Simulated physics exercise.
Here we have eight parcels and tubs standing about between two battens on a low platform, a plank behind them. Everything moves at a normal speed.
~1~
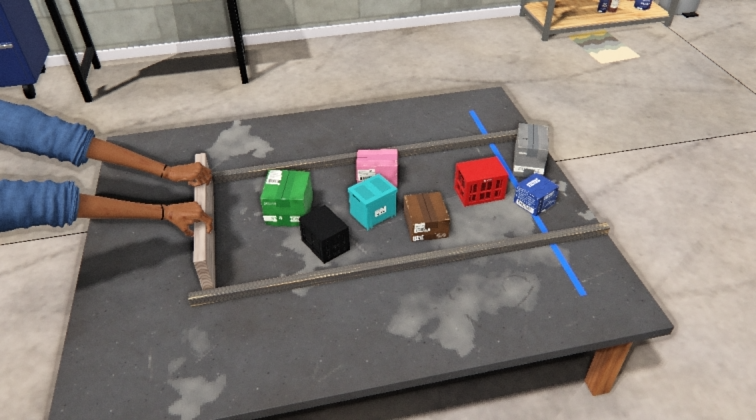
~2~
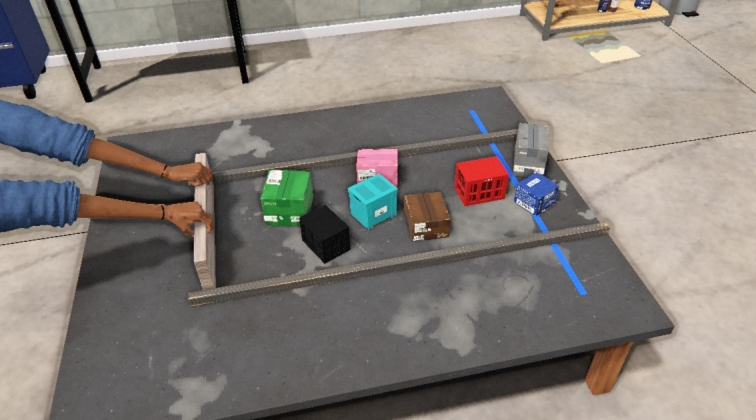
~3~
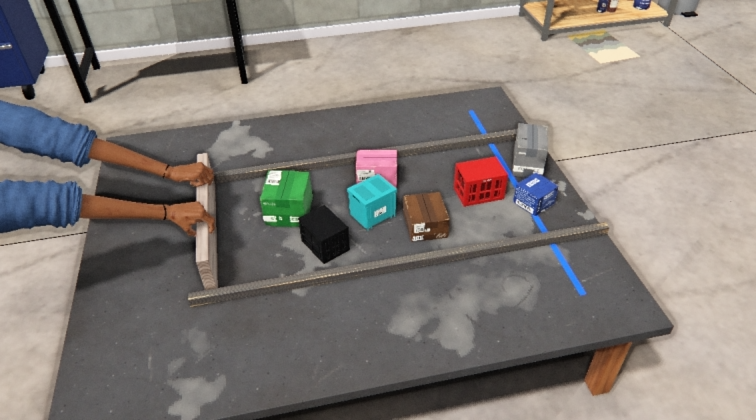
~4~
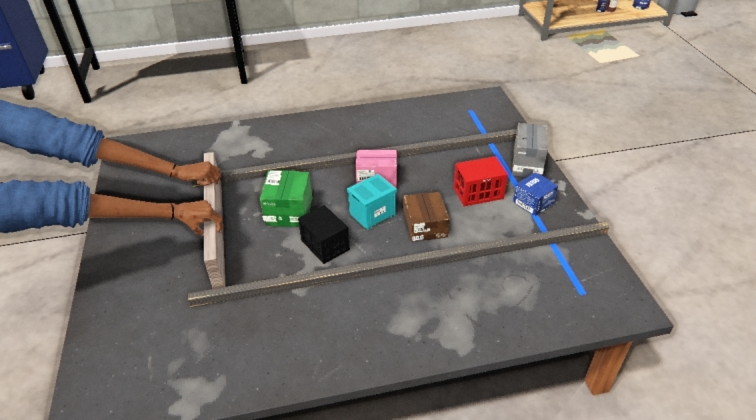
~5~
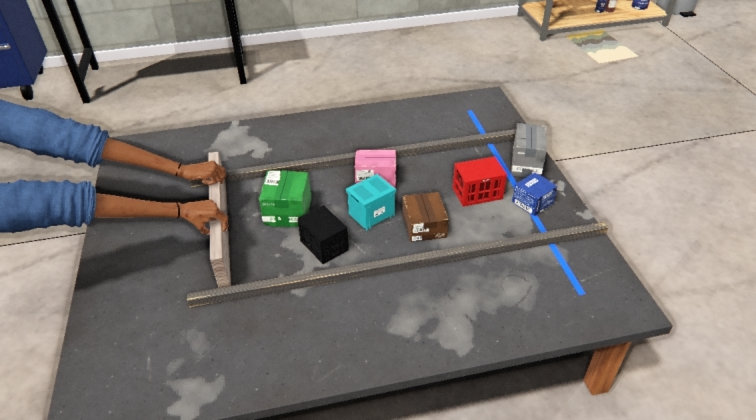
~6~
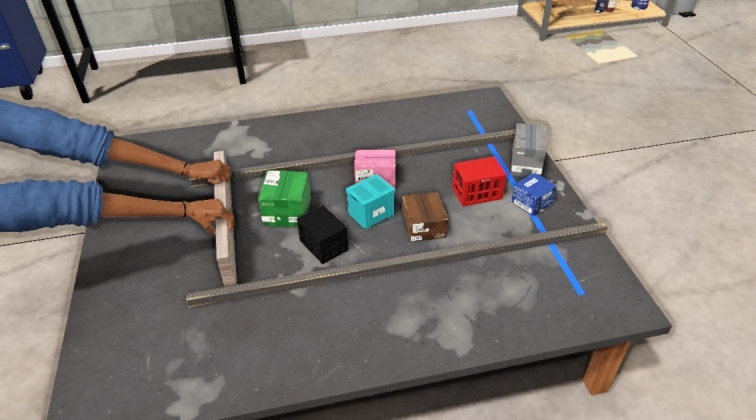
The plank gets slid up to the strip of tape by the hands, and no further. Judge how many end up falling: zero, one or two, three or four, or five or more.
My judgement: Three or four.
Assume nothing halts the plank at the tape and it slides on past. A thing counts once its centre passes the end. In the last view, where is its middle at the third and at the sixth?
At (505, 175) for the third, at (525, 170) for the sixth.
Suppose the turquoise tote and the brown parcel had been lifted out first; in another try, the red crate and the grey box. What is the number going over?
In the first try 2, in the other 1.
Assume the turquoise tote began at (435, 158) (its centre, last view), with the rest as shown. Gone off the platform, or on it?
Started there, the object drops over the edge.
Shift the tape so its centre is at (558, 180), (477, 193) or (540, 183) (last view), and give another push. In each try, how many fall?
Try by try, 8, 1 and 6.
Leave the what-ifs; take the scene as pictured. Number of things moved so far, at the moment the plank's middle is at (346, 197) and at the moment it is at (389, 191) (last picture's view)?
Tally: First 5; then 5.
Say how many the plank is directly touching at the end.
In contact: 2.
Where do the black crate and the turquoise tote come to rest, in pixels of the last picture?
The black crate stops around (552, 206); the turquoise tote around (564, 179).
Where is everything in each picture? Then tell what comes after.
Grey box (531, 151); blue box (536, 194); red crate (481, 182); plank (205, 219); tape (518, 187), in the first picture.
Blue box (536, 194); black crate (325, 234), in the second picture.
Red crate (480, 181); pink parcel (377, 169), in the third picture.
Grey box (530, 151); green parcel (287, 199), in the fourth picture.
Blue box (534, 194); plank (219, 217), in the fifth picture.
Grey box (528, 151); blue box (534, 194); red crate (479, 181); plank (225, 216); tape (516, 187), in the sixth picture.
Soon after, none off yet; grey box at rest near (528, 151); blue box at rest near (534, 194); red crate at rest near (479, 181).
Then, none off yet; grey box at rest near (528, 151); blue box at rest near (534, 194); red crate moving near (481, 180).
Further on, none off yet; grey box moved about its own width near (548, 140); blue box moved about its own width near (551, 191); red crate moved about its own width near (530, 165).
At rest, the number that fall off is three or four; fallen, red crate, blue box and grey box.
